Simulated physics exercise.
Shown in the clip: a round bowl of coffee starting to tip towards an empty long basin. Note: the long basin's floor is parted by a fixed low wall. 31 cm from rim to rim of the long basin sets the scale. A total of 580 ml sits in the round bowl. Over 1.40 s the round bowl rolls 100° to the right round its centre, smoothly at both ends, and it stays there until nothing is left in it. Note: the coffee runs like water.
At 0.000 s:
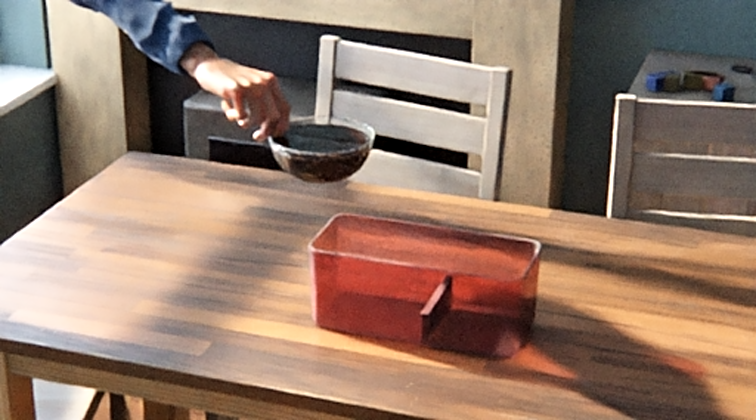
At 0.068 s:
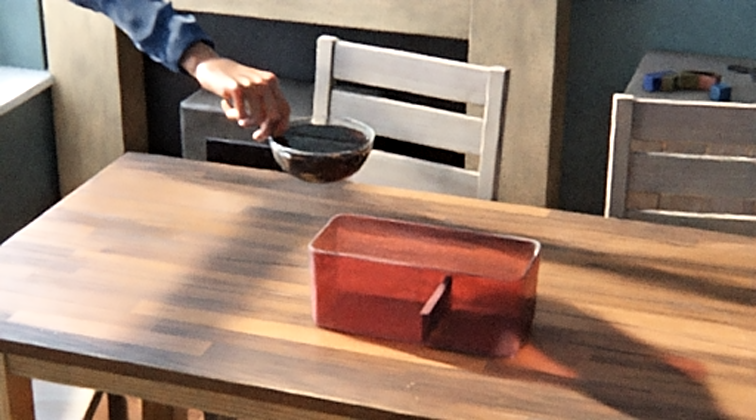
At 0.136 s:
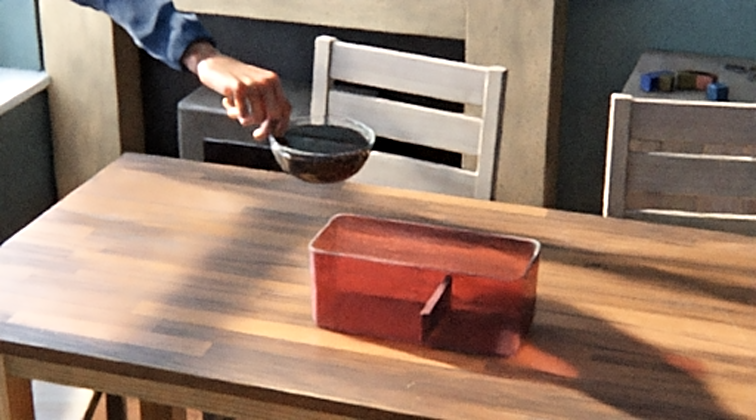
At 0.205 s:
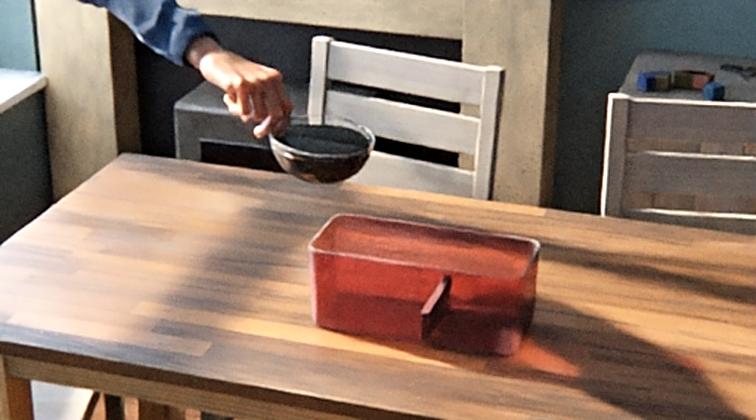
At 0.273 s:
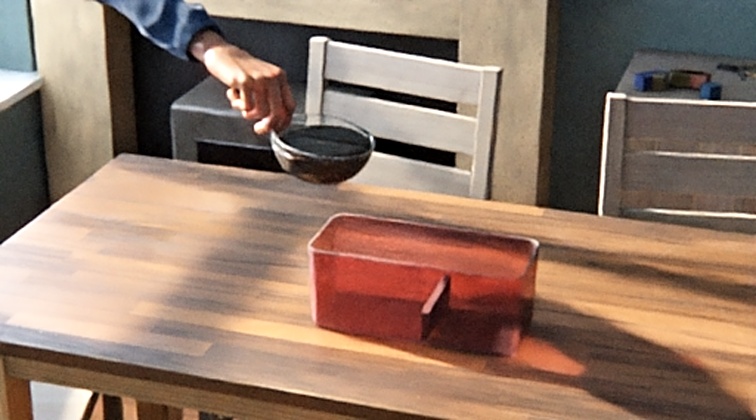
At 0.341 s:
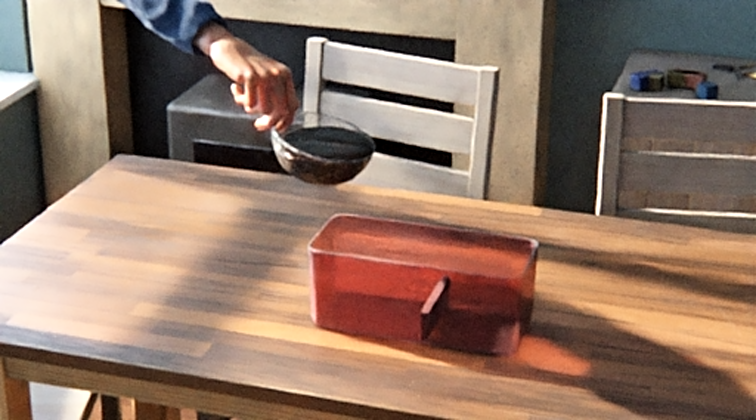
A hand slowly tilting a round glass bowl of dark coffee to the right above a wooden table holding a red divided basin.
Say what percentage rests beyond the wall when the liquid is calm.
Roughly 2 per cent rests beyond the wall.
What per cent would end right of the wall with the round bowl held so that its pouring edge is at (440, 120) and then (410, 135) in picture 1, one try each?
In order, 95 and 75 per cent.
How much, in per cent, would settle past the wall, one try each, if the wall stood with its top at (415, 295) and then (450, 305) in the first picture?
It comes to 50 per cent, and then 10 per cent.
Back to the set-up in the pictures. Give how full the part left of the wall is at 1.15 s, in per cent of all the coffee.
Roughly 94 in a hundred.
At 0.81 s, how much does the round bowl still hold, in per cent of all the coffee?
Roughly 30 percent.
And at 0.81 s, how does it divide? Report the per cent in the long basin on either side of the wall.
Around 40 percent on the left and 0 on the right.
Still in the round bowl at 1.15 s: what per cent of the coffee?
Share remaining: Approx. 1 %.
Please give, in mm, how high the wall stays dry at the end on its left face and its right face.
Left about 22 mm, right about 48 mm.
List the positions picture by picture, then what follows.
The first frame shows tilt 0°; pouring edge (371, 142); surface from (278, 133) to (370, 145); the long basin's rim runs from (323, 231) to (532, 263); the wall's top is at (438, 295).
The second frame shows tilt 1°; pouring edge (371, 143); surface from (278, 133) to (370, 146).
The third frame shows tilt 2°; pouring edge (372, 145); surface from (279, 134) to (371, 147).
The fourth frame shows tilt 5°; pouring edge (372, 147); surface from (279, 133) to (371, 147).
The fifth frame shows tilt 9°; pouring edge (372, 151); surface from (279, 134) to (371, 147).
The sixth frame shows tilt 14°; pouring edge (372, 155); surface from (281, 136) to (371, 149); 2 per cent is over the edge.
After 0.81 s the tilt is 62° and 30 per cent is still to pour, 39 is left of the wall and 0 right of it.
After 1.15 s the tilt is 92° and 1 per cent is still to pour, 94 is left of the wall and 1 right of it.
After 1.51 s the tilt is 100° and 0 per cent is still to pour, 98 is left of the wall and 2 right of it.
After 1.90 s the tilt is 100° and 0 per cent is still to pour, 98 is left of the wall and 2 right of it.
In the end 98 per cent lies left of the wall, 2 right of it and 0 outside.
